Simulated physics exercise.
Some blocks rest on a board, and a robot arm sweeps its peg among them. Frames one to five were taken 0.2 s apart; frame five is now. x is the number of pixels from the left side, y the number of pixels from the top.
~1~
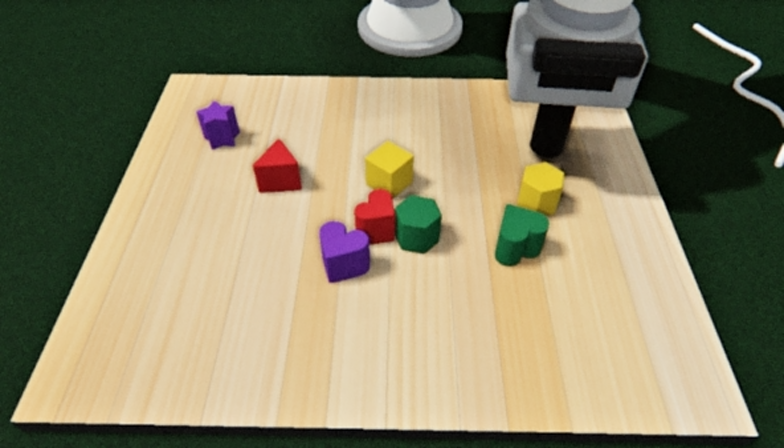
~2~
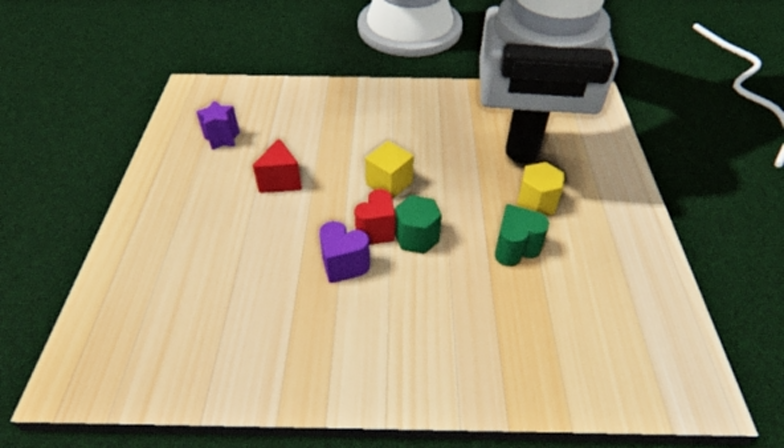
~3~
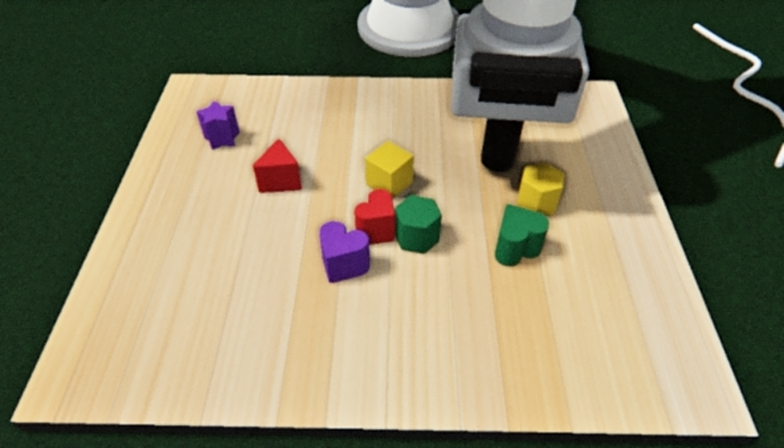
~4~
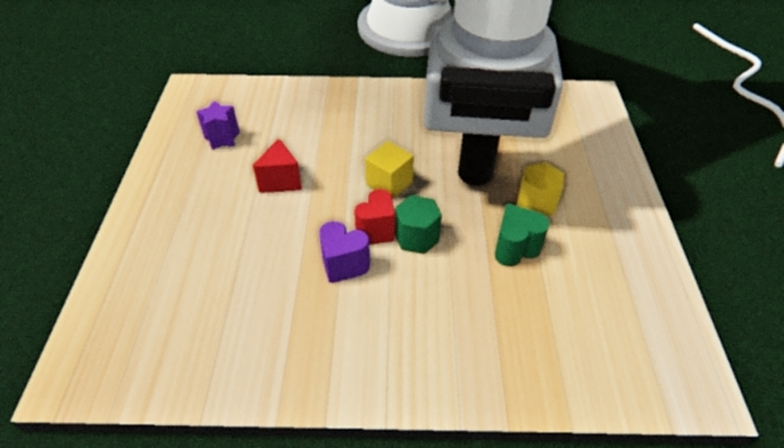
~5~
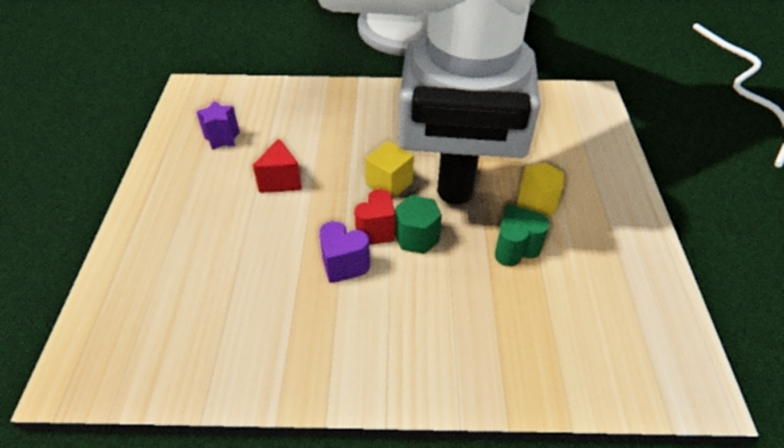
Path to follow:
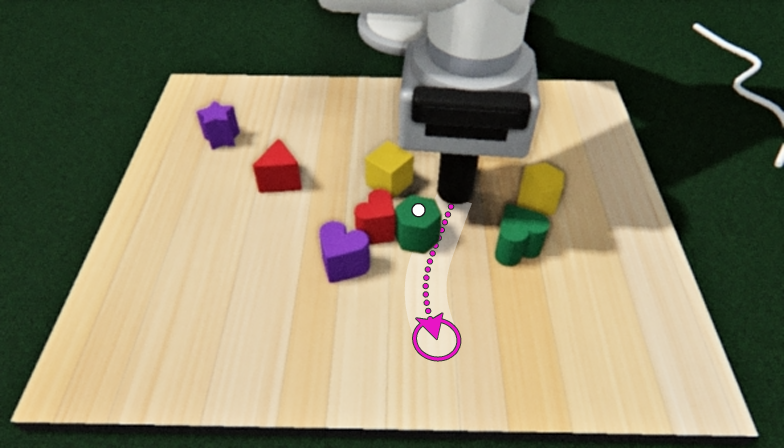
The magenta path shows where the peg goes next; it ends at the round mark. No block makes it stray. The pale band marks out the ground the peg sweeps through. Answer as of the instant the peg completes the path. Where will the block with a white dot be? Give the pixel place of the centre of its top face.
It comes to (386, 242).
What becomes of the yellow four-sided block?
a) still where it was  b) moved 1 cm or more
a.
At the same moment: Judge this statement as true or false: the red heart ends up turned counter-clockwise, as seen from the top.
My answer: False.
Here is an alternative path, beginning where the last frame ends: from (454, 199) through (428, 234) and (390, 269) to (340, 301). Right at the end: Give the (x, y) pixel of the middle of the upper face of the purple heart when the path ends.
In the picture, that point is around (310, 247).
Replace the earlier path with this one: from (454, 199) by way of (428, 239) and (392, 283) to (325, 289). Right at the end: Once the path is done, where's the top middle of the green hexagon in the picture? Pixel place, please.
It will likely be found at (281, 284).
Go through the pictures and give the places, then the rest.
The first picture shows peg tip (546, 147); block tops, purple heart (341, 238); red heart (376, 204); yellow four-sided block (389, 156); green hexagon (419, 210).
The second picture shows peg (522, 152); blocks unchanged.
The third picture shows peg (498, 161); blocks unchanged.
The fourth picture shows peg (475, 174); blocks unchanged.
The fifth picture shows peg (455, 192); purple heart (341, 238); red heart (376, 204); yellow four-sided block (389, 156); green hexagon (419, 210).
Path on the board, from (454, 199) by way of (438, 239) and (426, 285) to (437, 339); the dot is on the green hexagon.
What follows on the original path. One third of the way, peg (439, 232); red heart (368, 206), turned 25° clockwise; green hexagon (401, 226), turned 25° clockwise.
Two thirds of the way, peg (426, 279); purple heart (335, 237); red heart (367, 206), turned 30° clockwise; green hexagon (386, 242), turned 95° clockwise.
At the end, peg (438, 333); purple heart (335, 237); red heart (367, 206), turned 30° clockwise; yellow four-sided block in place; green hexagon (386, 242), turned 95° clockwise.
